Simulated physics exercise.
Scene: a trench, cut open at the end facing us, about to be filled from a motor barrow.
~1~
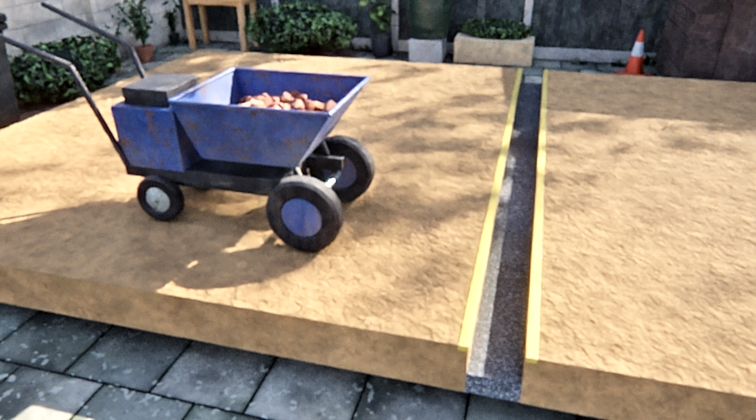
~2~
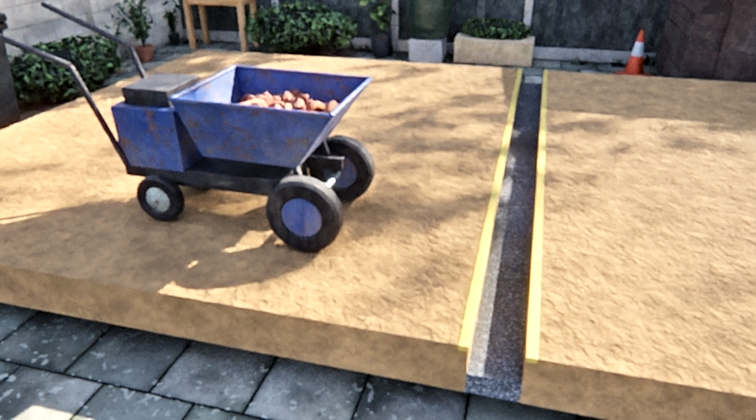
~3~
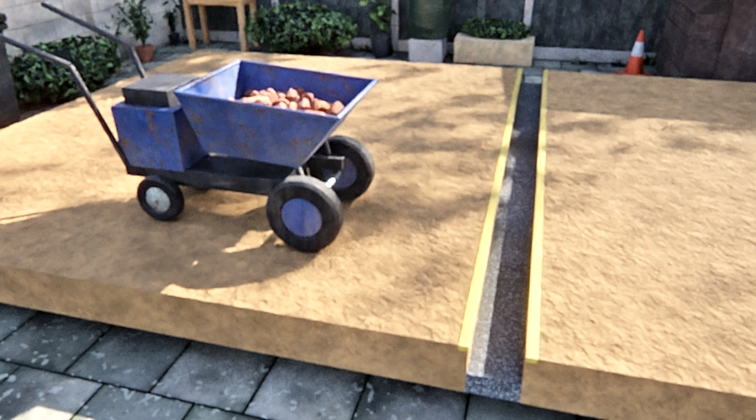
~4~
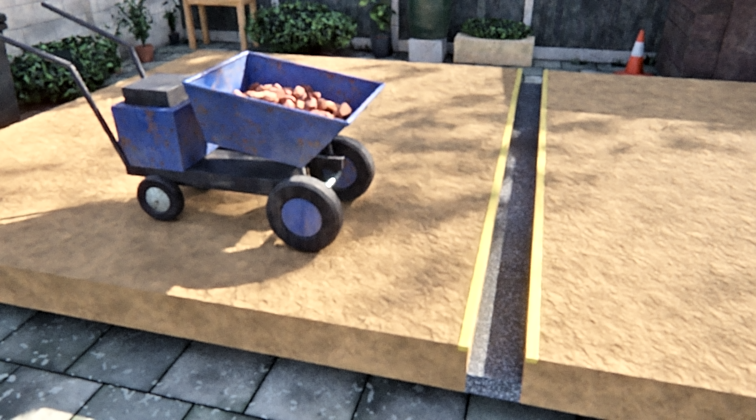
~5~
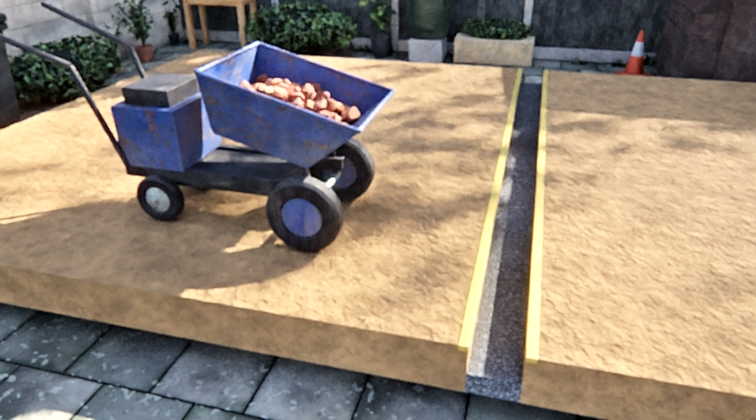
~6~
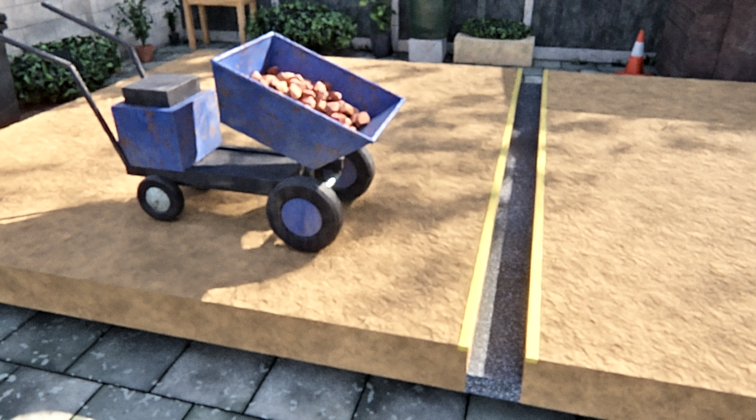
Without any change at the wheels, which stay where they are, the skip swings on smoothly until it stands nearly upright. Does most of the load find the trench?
The trench will most likely get the lesser share of it.
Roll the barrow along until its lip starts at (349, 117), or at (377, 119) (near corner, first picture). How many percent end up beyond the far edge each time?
Roughly 0 percent first, then roughly 0 percent.
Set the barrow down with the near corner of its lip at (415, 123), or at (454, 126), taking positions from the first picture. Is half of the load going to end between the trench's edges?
Result A - a majority; result B - a minority.
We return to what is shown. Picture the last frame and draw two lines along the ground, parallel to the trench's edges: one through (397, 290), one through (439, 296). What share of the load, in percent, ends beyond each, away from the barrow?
70 and 40 in a hundred.
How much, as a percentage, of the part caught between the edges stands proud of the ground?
Estimate: Around 0 %.
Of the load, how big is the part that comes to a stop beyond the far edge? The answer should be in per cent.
About 0 %.
Soon, skip tipped steeply; all in the skip.
A while on, skip tipped right over; most in the skip; about a quarter short of the trench; a stray few in or heaped over the trench.
Towards the end, skip tipped right over; about a quarter in the skip; about half short of the trench; about a quarter in or heaped over the trench.
Finally, skip tipped right over; about a quarter in the skip; about half short of the trench; about a quarter in or heaped over the trench; none beyond it.
